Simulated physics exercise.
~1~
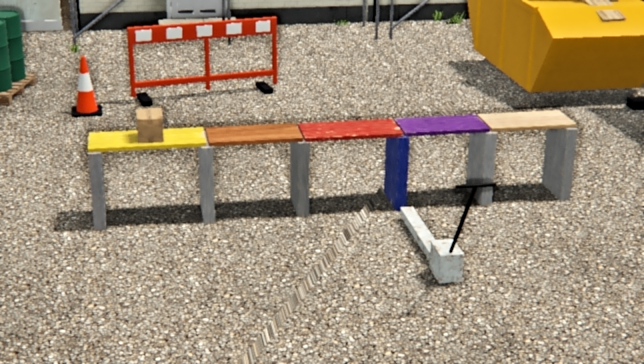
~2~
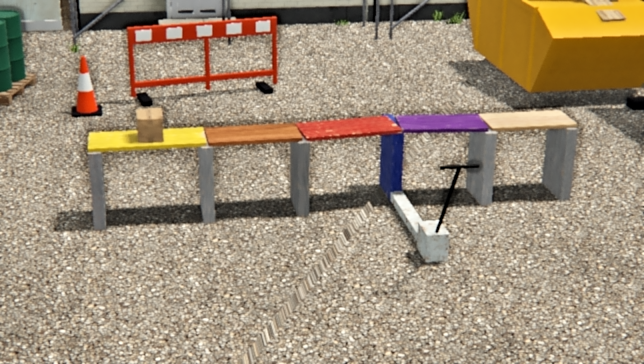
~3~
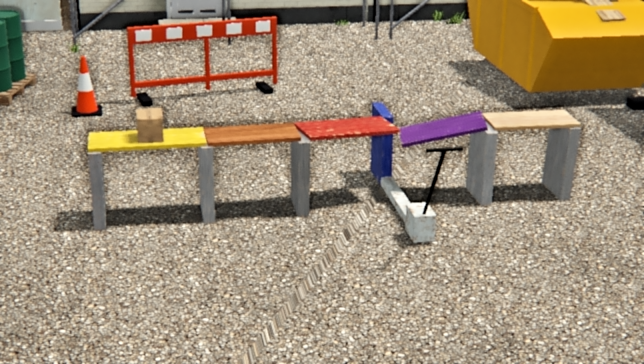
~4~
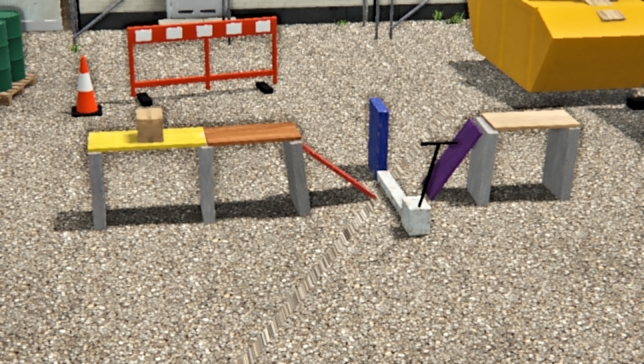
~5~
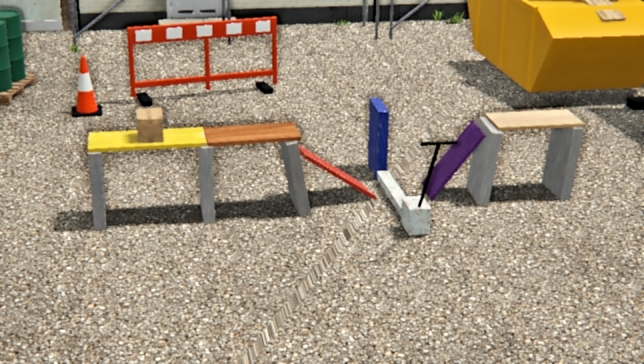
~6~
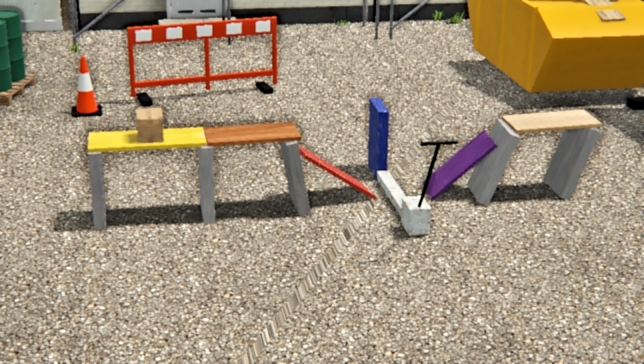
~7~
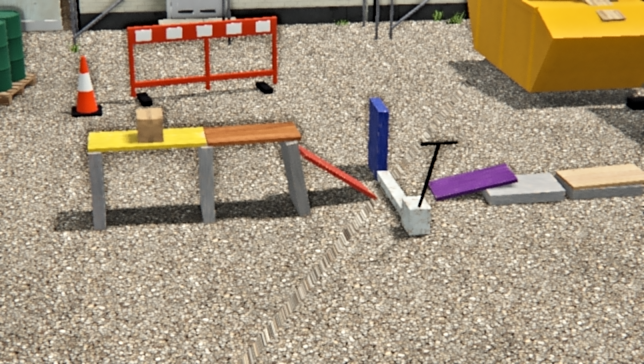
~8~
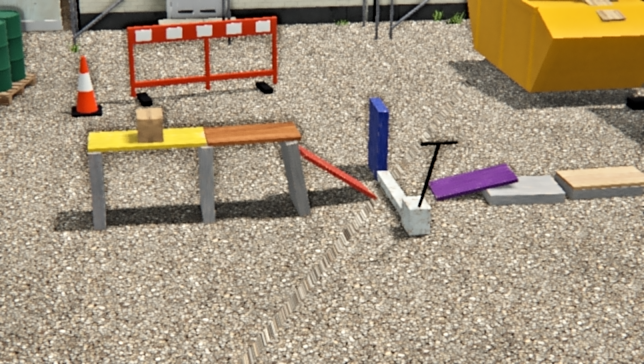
Row of coloured boards on grey uprights partly collapsing as a jack pushes the blue support back, yellow and brown boards staying up.
